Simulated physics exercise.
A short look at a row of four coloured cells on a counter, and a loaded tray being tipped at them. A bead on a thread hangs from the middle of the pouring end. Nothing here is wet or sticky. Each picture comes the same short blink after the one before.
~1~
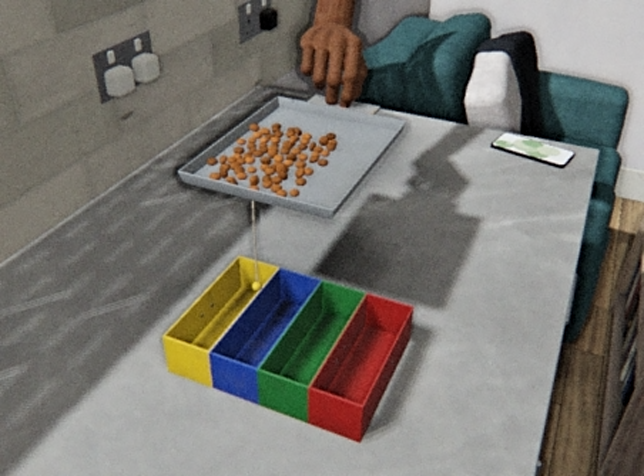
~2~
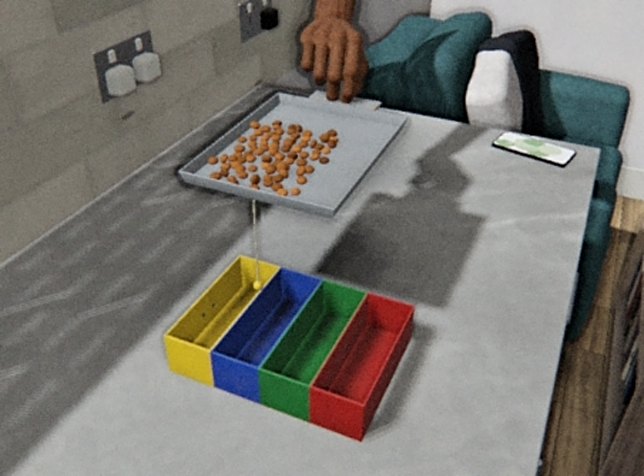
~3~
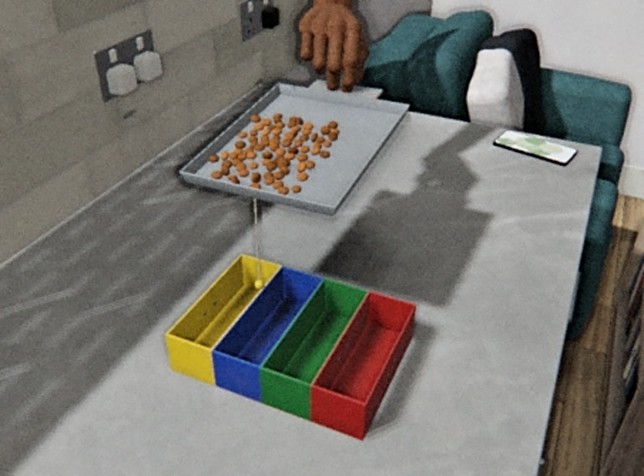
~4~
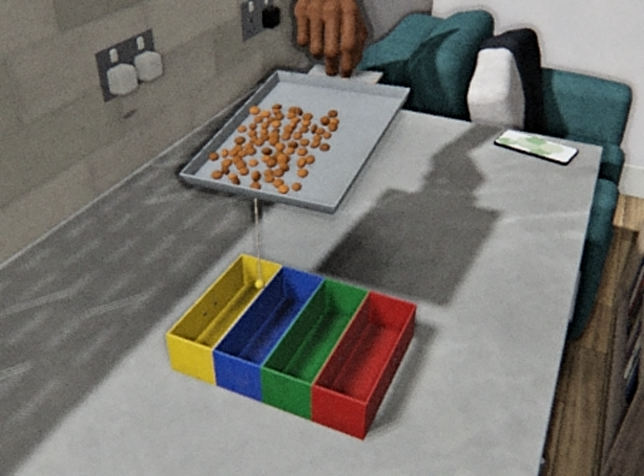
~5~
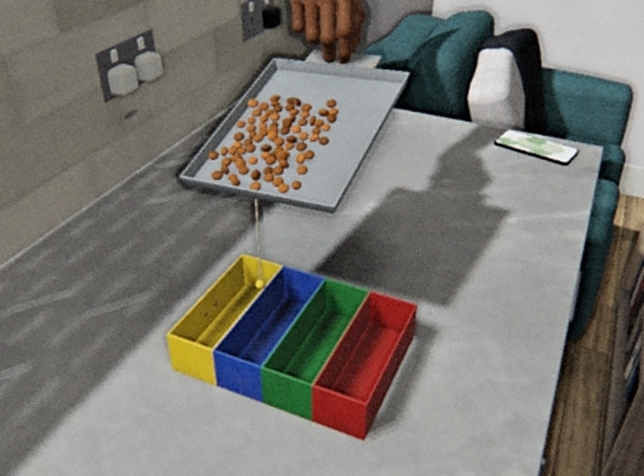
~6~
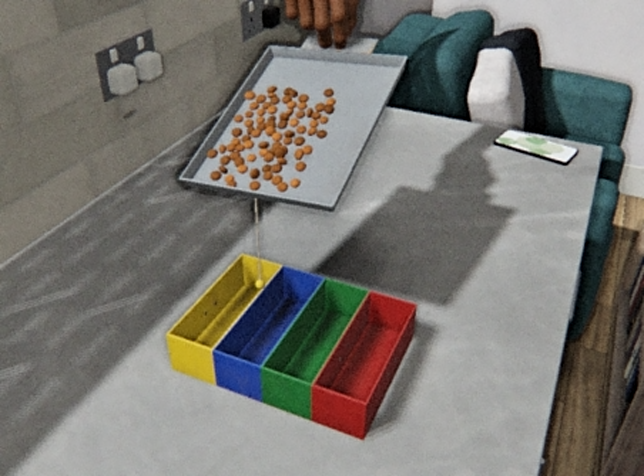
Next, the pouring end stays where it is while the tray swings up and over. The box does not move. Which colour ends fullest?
It favours the yellow compartment.
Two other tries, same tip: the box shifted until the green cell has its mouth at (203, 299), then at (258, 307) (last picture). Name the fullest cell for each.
At the first place the cell in green, at the second that blue cell.
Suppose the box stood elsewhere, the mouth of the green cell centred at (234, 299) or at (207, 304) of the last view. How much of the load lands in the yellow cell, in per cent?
In turn 0 and 0 in a hundred.
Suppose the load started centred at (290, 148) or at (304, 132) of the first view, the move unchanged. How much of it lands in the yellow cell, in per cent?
First some 40, then 40 per cent.
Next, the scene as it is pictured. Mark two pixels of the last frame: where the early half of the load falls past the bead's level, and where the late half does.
Around (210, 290) and then (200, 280).
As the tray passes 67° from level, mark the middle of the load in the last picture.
Near (223, 181).
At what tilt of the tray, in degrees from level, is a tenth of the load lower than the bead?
At about 75°.
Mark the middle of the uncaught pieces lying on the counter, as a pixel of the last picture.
Near (149, 322).
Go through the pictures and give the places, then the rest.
The first frame shows corners of the pouring end at (183, 171) and (331, 207), level; middle of the load at (273, 154), bits of cat kibble; bead on its thread at (257, 286); yellow cell at (188, 358); blue cell at (234, 375); green cell at (283, 393); red cell at (335, 411).
The second frame shows corners of the pouring end at (184, 170) and (332, 206), level; middle of the load at (274, 152).
The third frame shows corners of the pouring end at (185, 171) and (333, 205), tipped barely, lowest at the left corner; middle of the load at (274, 147).
The fourth frame shows corners of the pouring end at (185, 172) and (332, 203), tipped a little, lowest at the left corner; middle of the load at (274, 141).
The fifth frame shows corners of the pouring end at (185, 175) and (332, 203), tipped clearly, lowest at the left corner; middle of the load at (273, 136).
The sixth frame shows corners of the pouring end at (184, 176) and (330, 202), tipped clearly, lowest at the left corner; middle of the load at (271, 131); yellow cell at (191, 356); blue cell at (238, 373); green cell at (287, 390); red cell at (338, 409).
Soon, tray tipped steeply; most on the tray; about a quarter falling or outside the box.
A while on, tray tipped past a quarter turn; about a third in the yellow cell; a stray few in the blue cell; about two thirds falling or outside the box.
Towards the end, tray tipped past a quarter turn; about half in the yellow cell; a small part in the blue cell; about half falling or outside the box.
Finally, tray tipped past a quarter turn; about half in the yellow cell; a small part in the blue cell; none in the red cell; none in the green cell; about half outside the box.
